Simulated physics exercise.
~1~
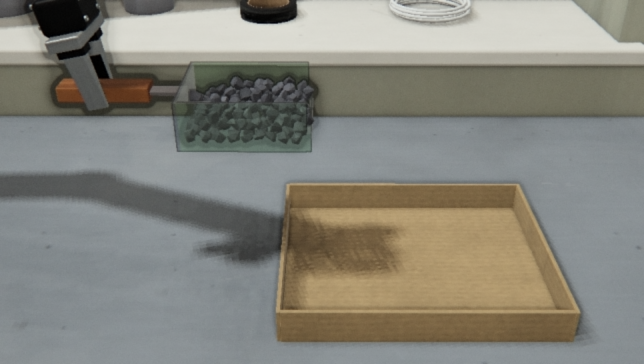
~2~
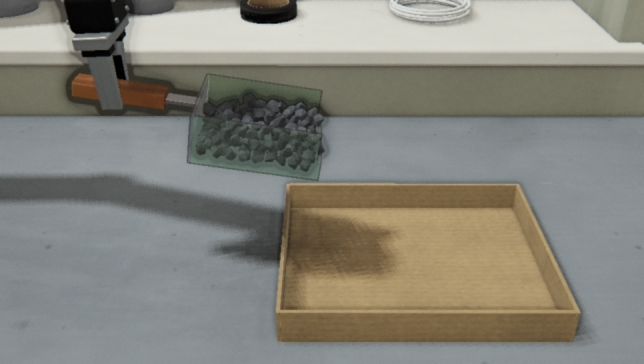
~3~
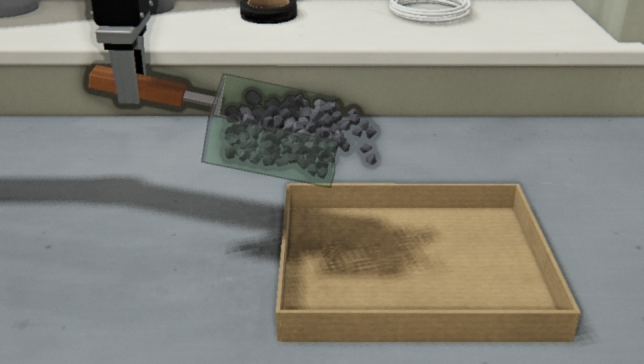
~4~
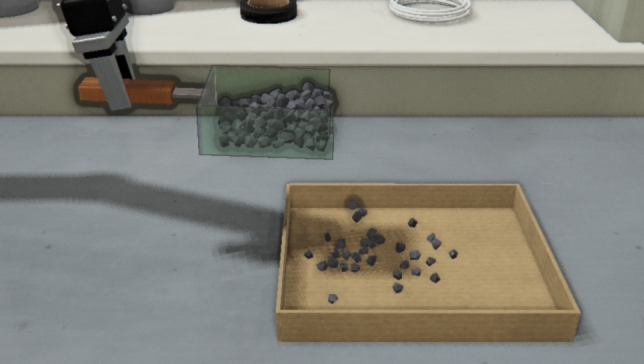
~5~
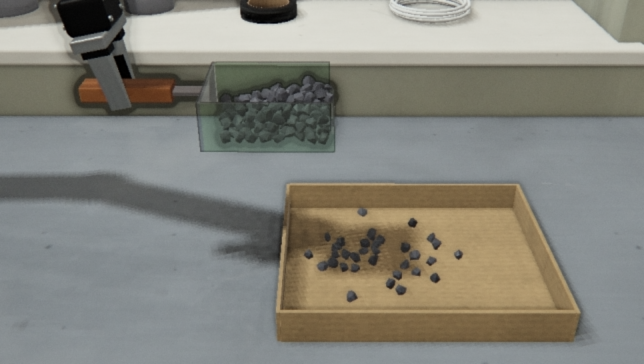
At the start, a robot gripper holds a see-through green box of small dark pebbles by its orange-brown handle, above a grey surface and to the upper left of an empty, shallow wooden tray. The arm moves the box a little to the right and tips it forward. Pebbles slide toward the lower right side and begin to spill over the edge. The box then swings back to level as the fallen pebbles scatter across the tray. At the end, the box hangs level and still holds most of its load, while a small portion lies spread in the tray.
